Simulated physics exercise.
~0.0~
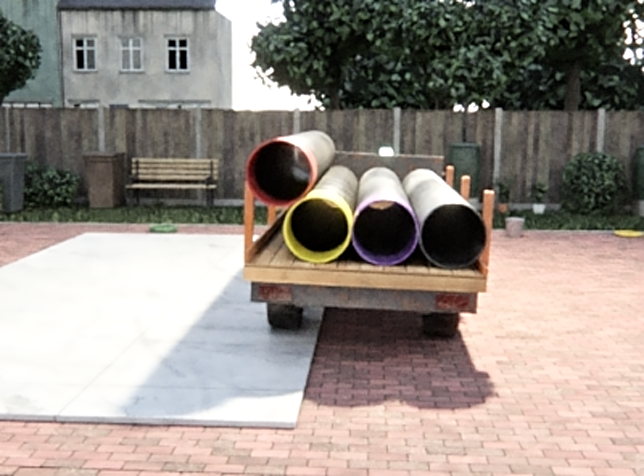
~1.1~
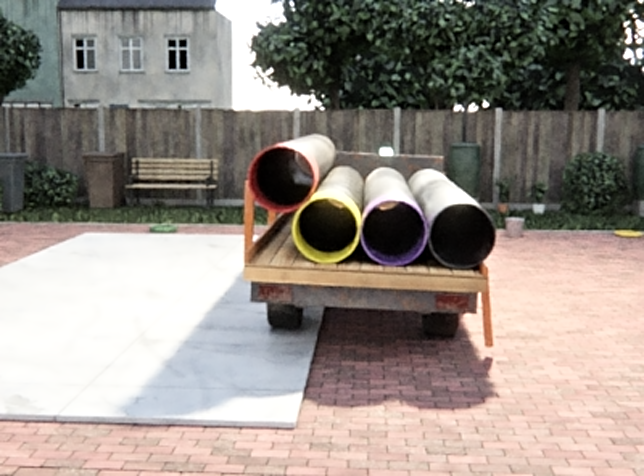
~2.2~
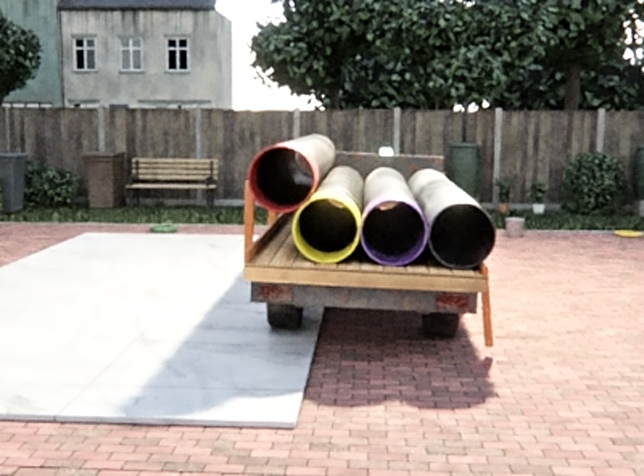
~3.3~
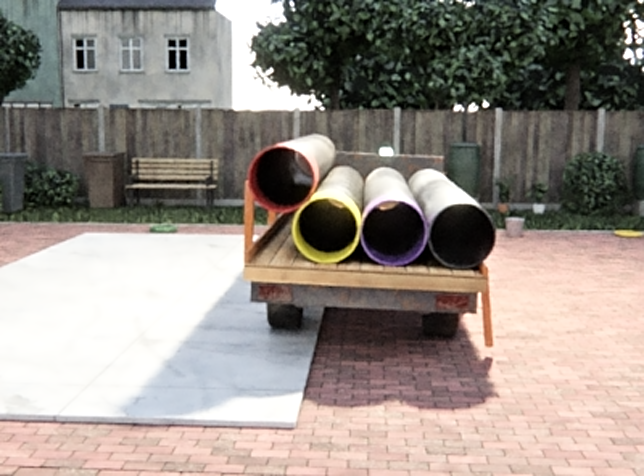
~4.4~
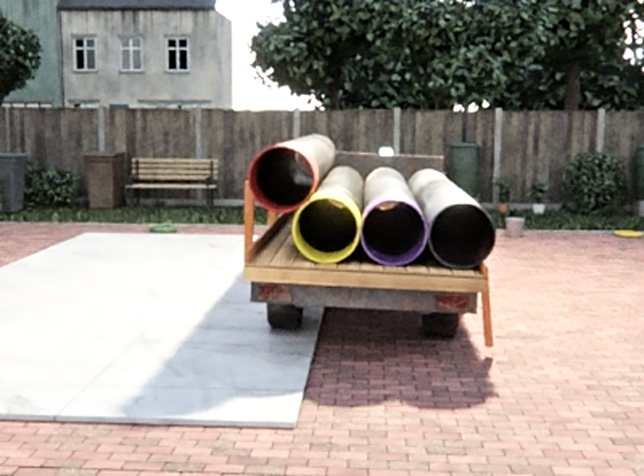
The video shows four large pipes seen end-on, one with a red rim resting above yellow, purple and black ones, on a parked trailer. The right-hand posts swing down, the pipes shift slightly right, then everything stays still with all four on the deck.
